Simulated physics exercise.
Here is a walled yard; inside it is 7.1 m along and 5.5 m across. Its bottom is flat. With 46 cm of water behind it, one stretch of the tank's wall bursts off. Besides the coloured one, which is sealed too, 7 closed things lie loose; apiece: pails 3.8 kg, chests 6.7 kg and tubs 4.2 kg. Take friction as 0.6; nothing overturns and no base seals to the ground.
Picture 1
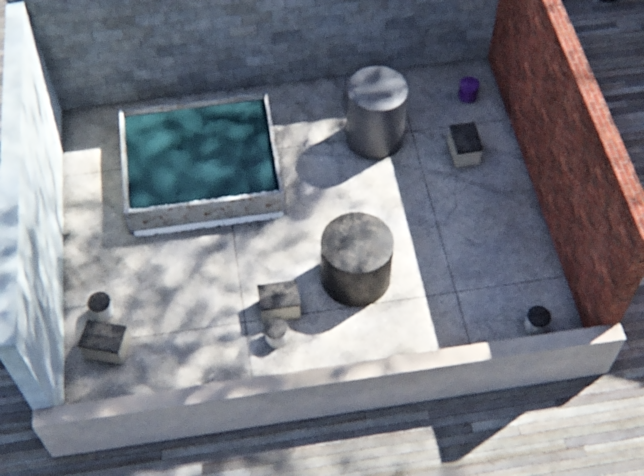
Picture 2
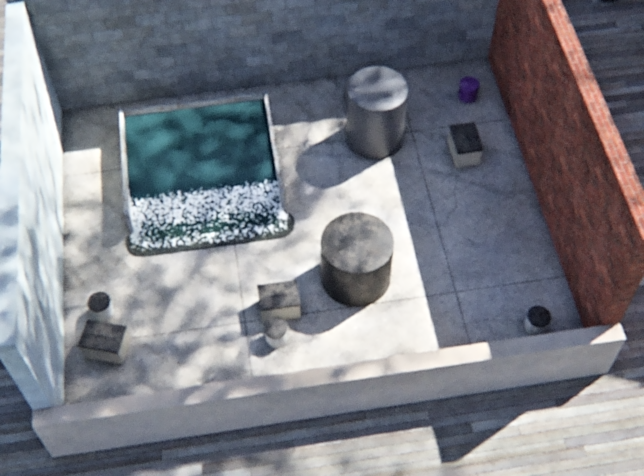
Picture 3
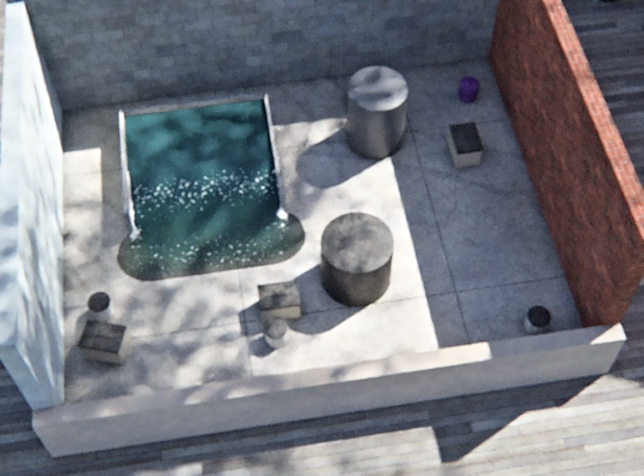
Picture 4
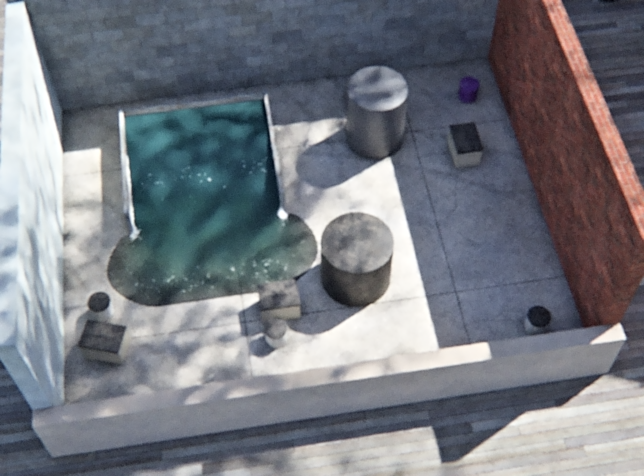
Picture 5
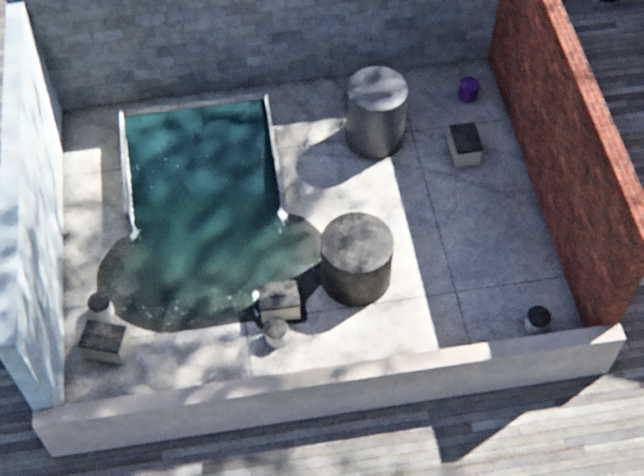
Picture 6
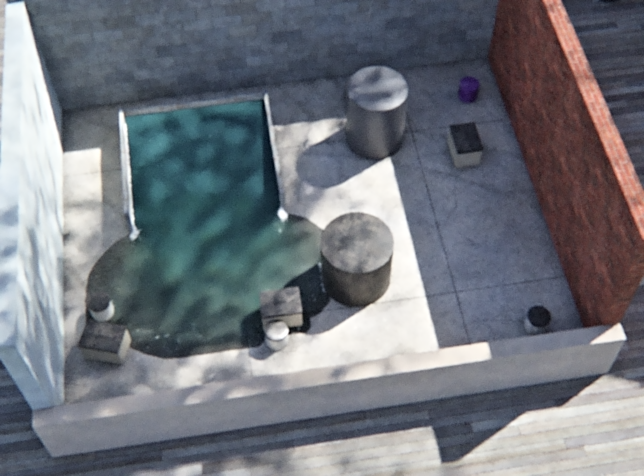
Water bursts from a tank's front side and spreads across the walled yard's floor.
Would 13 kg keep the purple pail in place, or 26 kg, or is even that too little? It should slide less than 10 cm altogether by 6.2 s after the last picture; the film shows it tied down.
For it, the smaller load will do.
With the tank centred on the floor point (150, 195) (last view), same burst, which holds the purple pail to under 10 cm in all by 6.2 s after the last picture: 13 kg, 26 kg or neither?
In that case the smaller load will do.
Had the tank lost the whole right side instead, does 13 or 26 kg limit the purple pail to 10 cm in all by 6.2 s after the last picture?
In that case only the larger load is enough.
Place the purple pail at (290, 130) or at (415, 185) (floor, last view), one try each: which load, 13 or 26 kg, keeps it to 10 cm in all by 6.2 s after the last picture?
In turn: Either load holds; either load holds.
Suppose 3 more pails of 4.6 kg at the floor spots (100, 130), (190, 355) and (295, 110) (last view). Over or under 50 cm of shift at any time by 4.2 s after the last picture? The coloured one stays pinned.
In turn: Short of it, past it, under.
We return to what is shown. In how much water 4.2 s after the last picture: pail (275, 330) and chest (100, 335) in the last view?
About 12 and 11 cm.
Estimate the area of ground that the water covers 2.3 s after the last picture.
Some 21 m2.
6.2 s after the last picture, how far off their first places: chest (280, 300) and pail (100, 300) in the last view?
In that order: 250 cm, 400 cm.
Then, 0.6 s after the last picture the purple pail would be 0 cm from its start with 13 kg and 0 cm from its start with 26 kg; 0 cm of water round it then.
Then, 2.3 s after the last picture the purple pail would be 0 cm from its start with 13 kg and 0 cm from its start with 26 kg; 0 cm of water round it then.
Then, 4.2 s after the last picture the purple pail would be 0 cm from its start with 13 kg and 0 cm from its start with 26 kg; 0 cm of water round it then.
Then, 6.2 s after the last picture the purple pail would be 0 cm from its start with 13 kg and 0 cm from its start with 26 kg; 4 cm of water round it then.
